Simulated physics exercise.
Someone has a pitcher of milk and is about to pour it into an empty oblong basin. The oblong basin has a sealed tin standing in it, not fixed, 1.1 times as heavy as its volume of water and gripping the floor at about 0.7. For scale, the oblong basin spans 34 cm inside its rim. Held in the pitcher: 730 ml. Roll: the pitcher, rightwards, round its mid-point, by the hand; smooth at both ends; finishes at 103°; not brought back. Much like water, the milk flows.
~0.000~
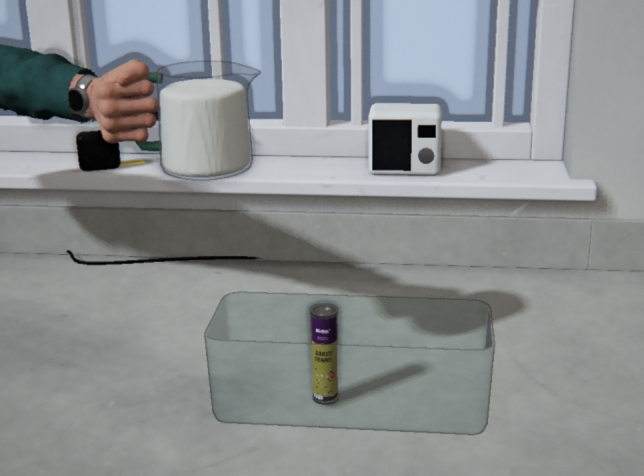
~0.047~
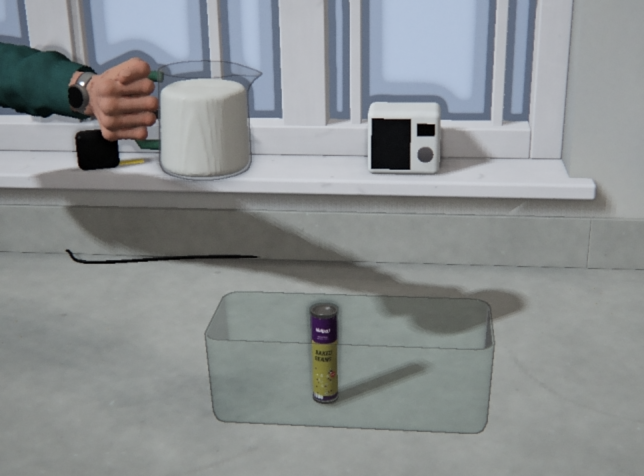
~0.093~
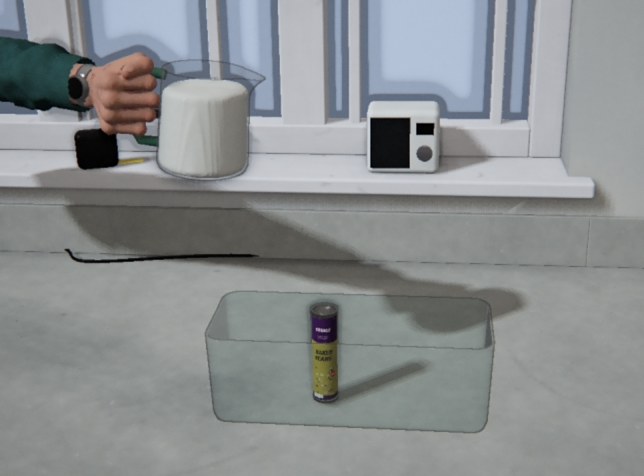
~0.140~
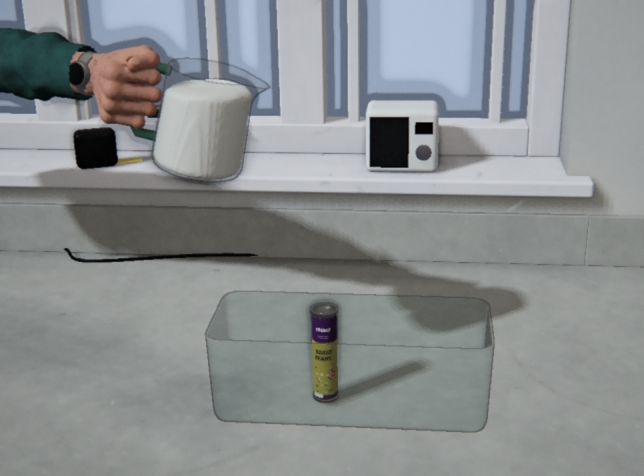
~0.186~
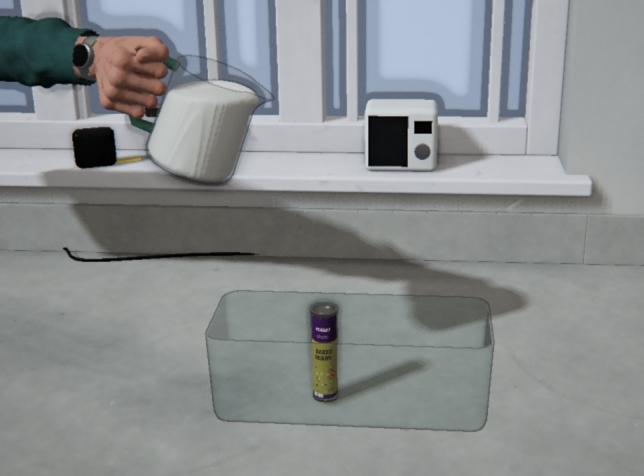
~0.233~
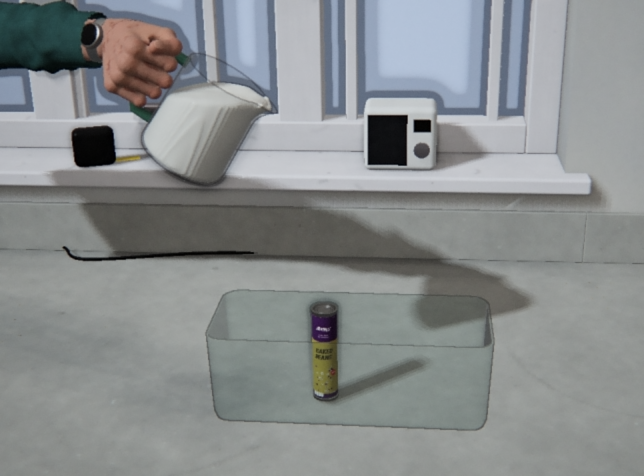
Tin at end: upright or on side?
Upright.
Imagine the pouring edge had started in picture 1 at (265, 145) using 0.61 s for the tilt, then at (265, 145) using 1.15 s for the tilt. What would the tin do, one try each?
First it tips over; then it tips over.
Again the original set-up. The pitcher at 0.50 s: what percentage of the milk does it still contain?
Portion remaining: Approx. 62 per cent.
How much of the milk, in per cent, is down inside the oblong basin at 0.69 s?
The fraction sits near 44 in a hundred.
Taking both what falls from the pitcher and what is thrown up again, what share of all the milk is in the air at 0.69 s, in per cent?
36 in a hundred, give or take.
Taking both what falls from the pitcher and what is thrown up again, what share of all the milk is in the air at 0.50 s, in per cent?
34 per cent.
By 0.50 s the tilt is 94° and 63 per cent is still to pour; the tin stands where it began.
By 0.69 s the tilt is 103° and 20 per cent is still to pour; the tin stands where it began.
By 0.89 s the tilt is 103° and 6 per cent is still to pour; the tin stands where it began.
By 1.11 s the tilt is 103° and 1 per cent is still to pour; the tin stands where it began.
At rest the tin stands where it began.
